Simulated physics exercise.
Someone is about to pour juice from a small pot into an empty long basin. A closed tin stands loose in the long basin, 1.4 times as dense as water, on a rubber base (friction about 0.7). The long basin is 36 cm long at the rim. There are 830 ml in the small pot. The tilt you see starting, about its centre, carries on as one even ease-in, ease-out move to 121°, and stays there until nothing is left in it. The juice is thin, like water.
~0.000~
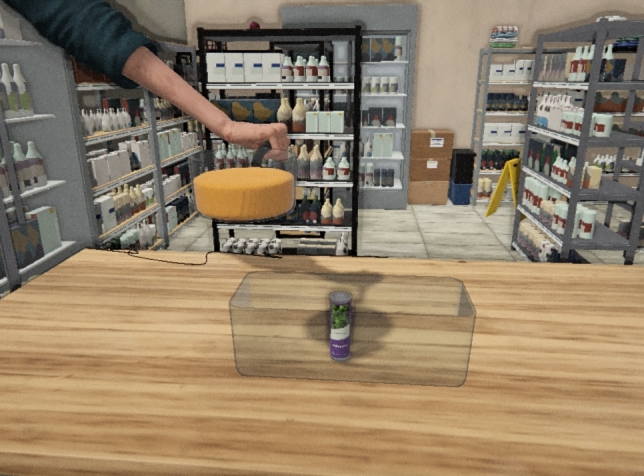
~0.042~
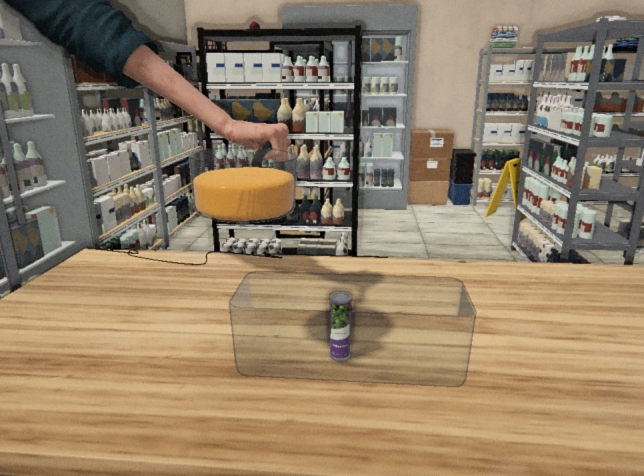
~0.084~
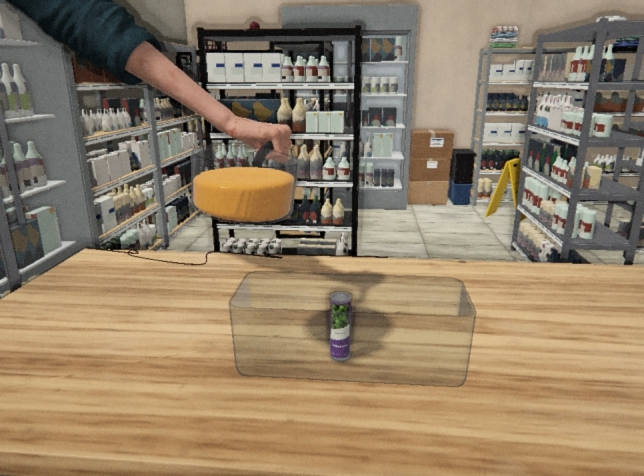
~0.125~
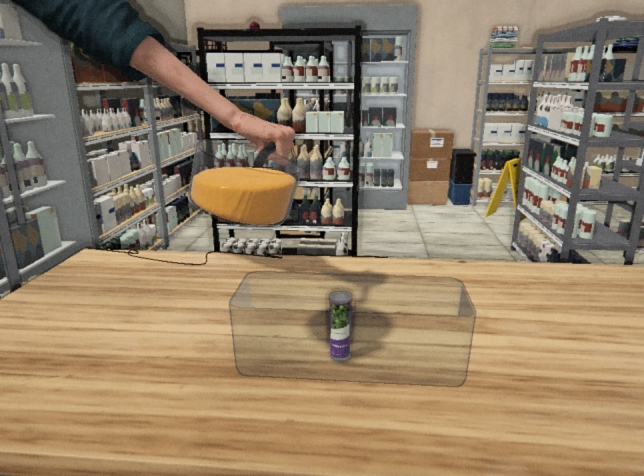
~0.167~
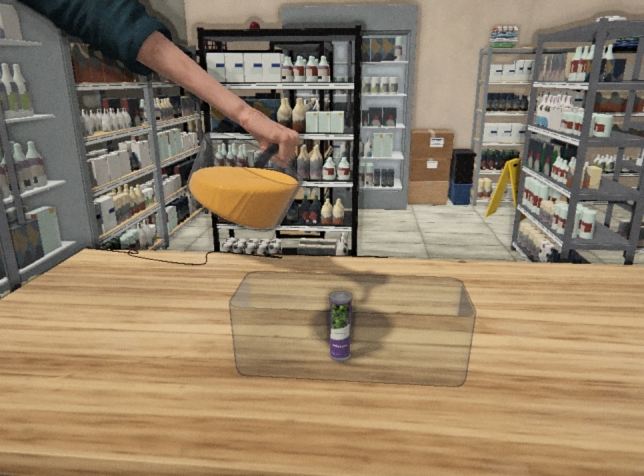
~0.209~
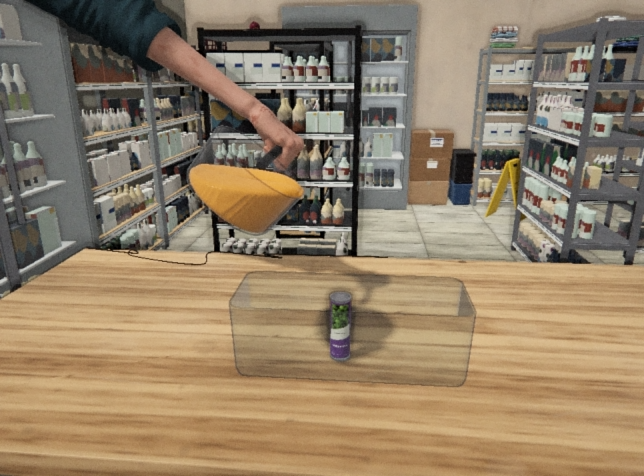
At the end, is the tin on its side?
It topples.
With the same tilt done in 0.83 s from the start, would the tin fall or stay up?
The tin stays up.
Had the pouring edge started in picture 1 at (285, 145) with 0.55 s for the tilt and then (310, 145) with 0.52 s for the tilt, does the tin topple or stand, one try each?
First it goes over; then it goes over.
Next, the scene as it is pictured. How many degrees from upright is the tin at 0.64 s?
About 10°.
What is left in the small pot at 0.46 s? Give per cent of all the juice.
About 16 per cent.
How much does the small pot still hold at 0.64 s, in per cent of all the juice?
Near 1 in a hundred.
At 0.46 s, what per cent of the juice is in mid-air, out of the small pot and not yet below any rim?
About 54 per cent.
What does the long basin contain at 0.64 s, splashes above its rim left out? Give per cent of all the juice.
Some 92 per cent.
After 0.46 s the tilt is 115° and 16 per cent is still to pour; the tin stands where it began.
After 0.64 s the tilt is 121° and 1 per cent is still to pour; the tin leans 10°.
After 0.82 s the tilt is 121° and 0 per cent is still to pour; the tin leans 49°.
After 1.03 s the tilt is 121° and 0 per cent is still to pour; the tin lies on its side.
In the end the tin lies on its side.
